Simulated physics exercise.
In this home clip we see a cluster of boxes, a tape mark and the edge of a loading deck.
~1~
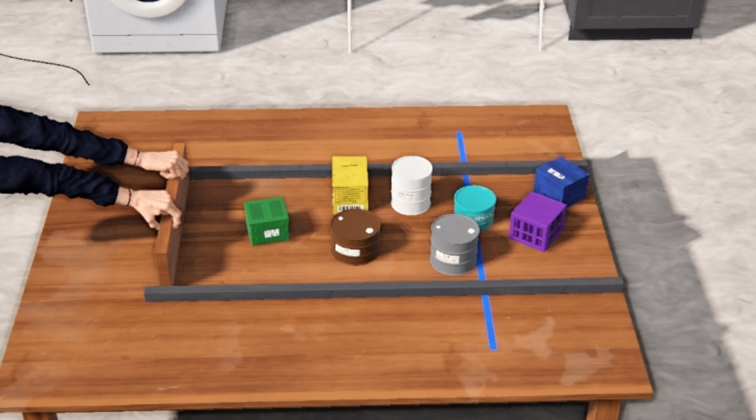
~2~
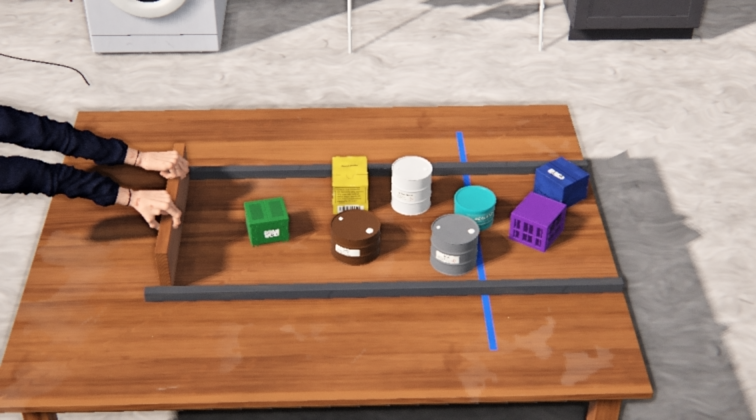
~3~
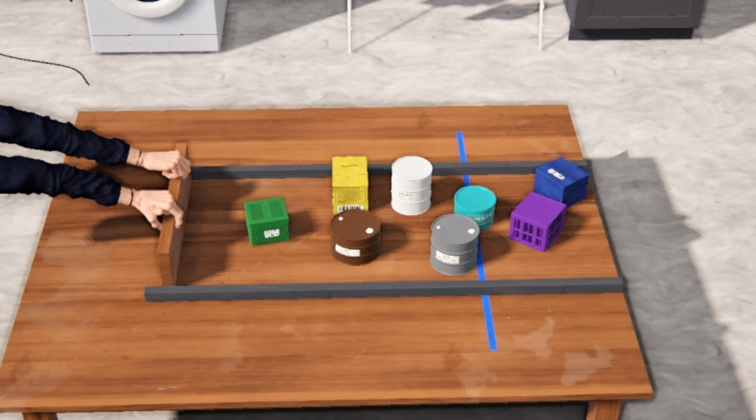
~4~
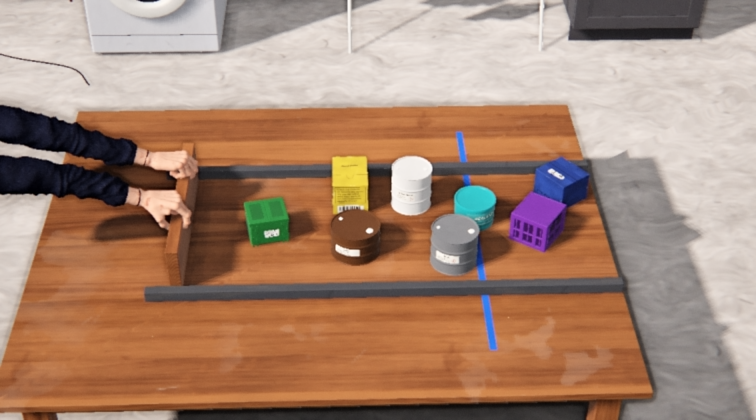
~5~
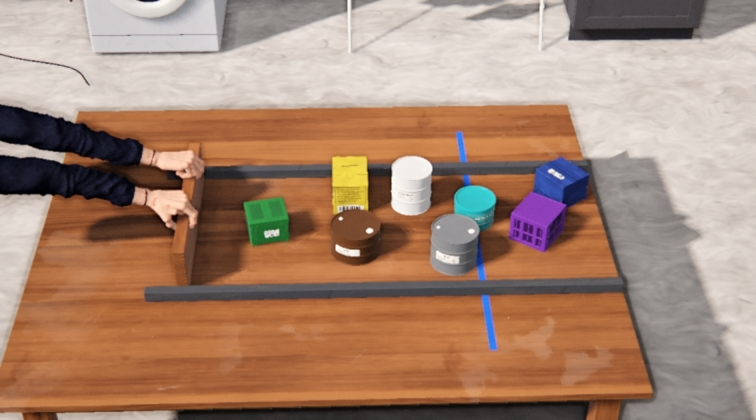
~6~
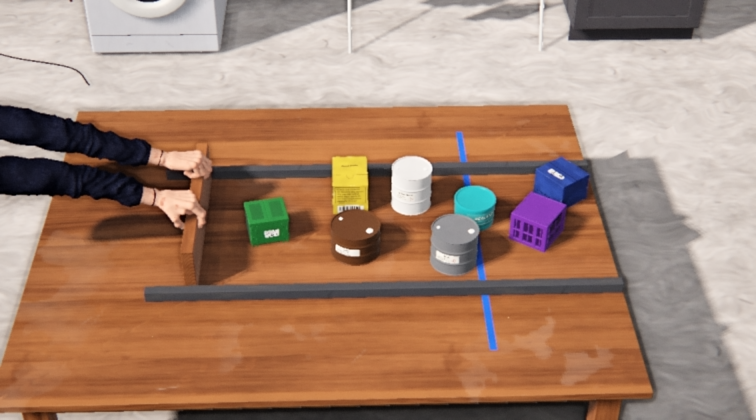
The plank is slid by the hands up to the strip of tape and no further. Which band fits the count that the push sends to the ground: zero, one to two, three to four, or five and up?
The count that fall off is none at all.
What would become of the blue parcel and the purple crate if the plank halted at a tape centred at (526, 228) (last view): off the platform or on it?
Here's the result: The blue parcel ends up below, while as for the purple crate, it ends up below.
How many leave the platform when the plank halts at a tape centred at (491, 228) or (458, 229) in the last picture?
It would be 0 and 0.
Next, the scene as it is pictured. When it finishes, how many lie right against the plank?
The figure is 3.
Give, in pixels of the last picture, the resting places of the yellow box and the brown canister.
You'll find the yellow box at roughly (487, 183) and the brown canister at roughly (504, 242).
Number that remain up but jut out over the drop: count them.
In total, 0 of them.
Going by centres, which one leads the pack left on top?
Blue parcel, foremost.
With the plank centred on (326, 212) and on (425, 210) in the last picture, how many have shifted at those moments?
Moved so far: 2, then 6.
Early on, none off yet; blue parcel at rest near (561, 184); purple crate at rest near (538, 222); turquoise pail at rest near (474, 209).
Finally, the number that fall off is zero.
